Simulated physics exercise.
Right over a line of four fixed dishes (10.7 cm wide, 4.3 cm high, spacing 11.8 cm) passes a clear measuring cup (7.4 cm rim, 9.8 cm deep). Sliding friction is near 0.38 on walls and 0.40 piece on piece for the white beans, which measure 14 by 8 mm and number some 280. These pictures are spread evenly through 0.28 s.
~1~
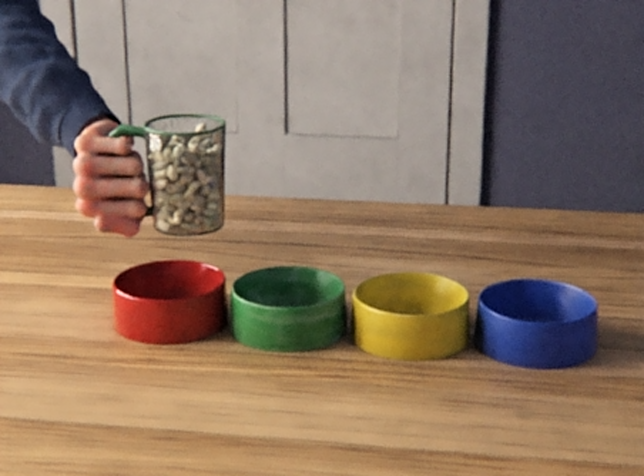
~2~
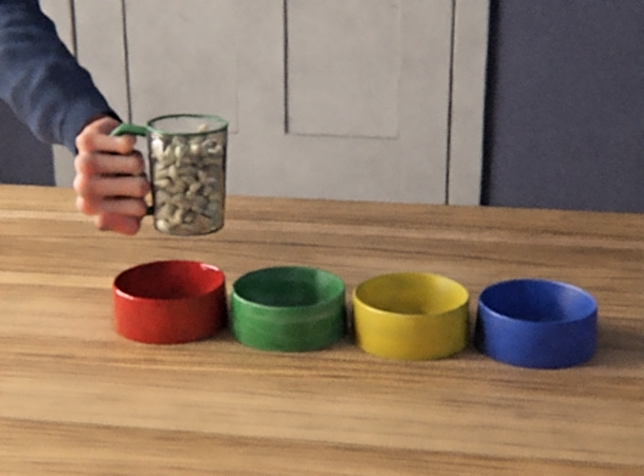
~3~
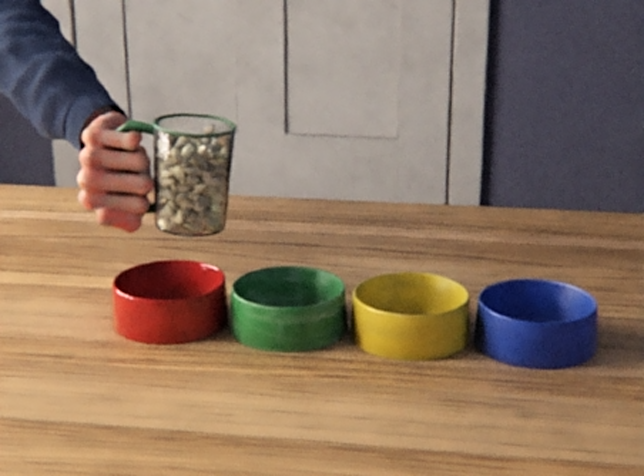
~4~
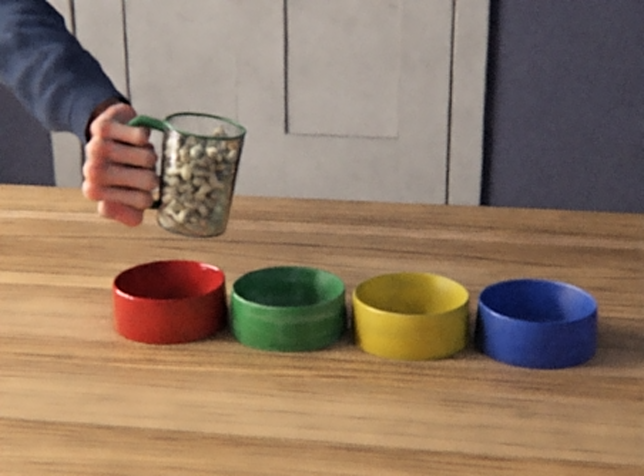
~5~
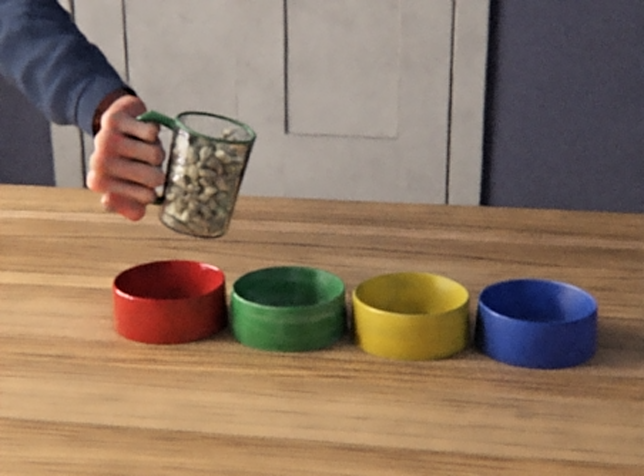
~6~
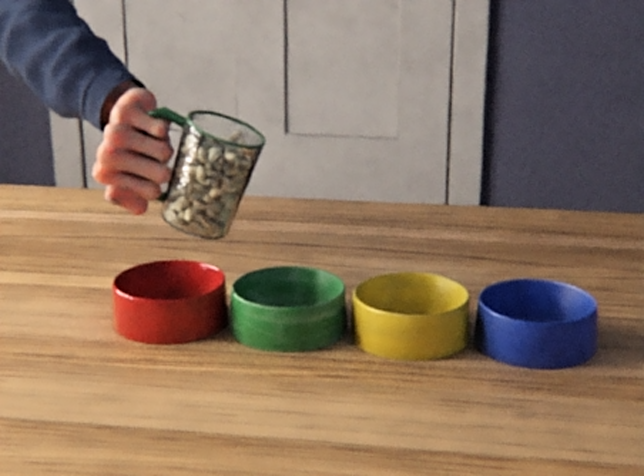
A hand holds a clear cup of nuts above colored dishes and tilts it rightward.
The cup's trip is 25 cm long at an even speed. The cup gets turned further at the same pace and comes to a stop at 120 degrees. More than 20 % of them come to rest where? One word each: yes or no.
Red dish: No; blue dish: No; green dish: No; yellow dish: Yes; counter: No.
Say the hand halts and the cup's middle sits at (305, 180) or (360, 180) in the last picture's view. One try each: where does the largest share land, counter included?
I'd expect yellow to win the first try and yellow the second.
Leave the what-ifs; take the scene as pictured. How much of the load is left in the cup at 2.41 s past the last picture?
0 per cent.
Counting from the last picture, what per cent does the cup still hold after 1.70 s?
Some 0 per cent.
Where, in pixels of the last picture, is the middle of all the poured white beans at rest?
Close to pixel (422, 313).
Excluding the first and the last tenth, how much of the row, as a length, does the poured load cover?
6 centimetres.
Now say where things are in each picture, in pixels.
The first frame shows cup at (187, 175), tilt 0 degrees, lip at (223, 126), moved 0.0 cm; middle of the pieces at (188, 187); red dish at (169, 280); green dish at (288, 287); yellow dish at (411, 294); blue dish at (538, 301).
The second frame shows cup at (188, 175), tilt 1 degrees, lip at (226, 127), moved 0.1 cm; middle of the pieces at (190, 187).
The third frame shows cup at (192, 175), tilt 5 degrees, lip at (233, 130), moved 0.5 cm; middle of the pieces at (193, 187).
The fourth frame shows cup at (198, 176), tilt 10 degrees, lip at (244, 134), moved 1.1 cm; middle of the pieces at (198, 187).
The fifth frame shows cup at (204, 176), tilt 15 degrees, lip at (254, 139), moved 1.7 cm; middle of the pieces at (203, 187).
The sixth frame shows cup at (210, 176), tilt 20 degrees, lip at (263, 144), moved 2.3 cm; middle of the pieces at (208, 187); red dish at (169, 280); green dish at (288, 287); yellow dish at (411, 294); blue dish at (538, 301).
Then, 1.02 s after the last picture, tilt 114 degrees; cup holds 75 %, yellow 20 %.
Then, 1.70 s after the last picture, tilt 120 degrees; cup holds 0 %, yellow 100 %.
Then, 2.41 s after the last picture, tilt 120 degrees; cup holds 0 %, yellow 100 %.
In the end, red 0 %, blue 0 %, green 0 %, yellow 100 %, counter 0 %.
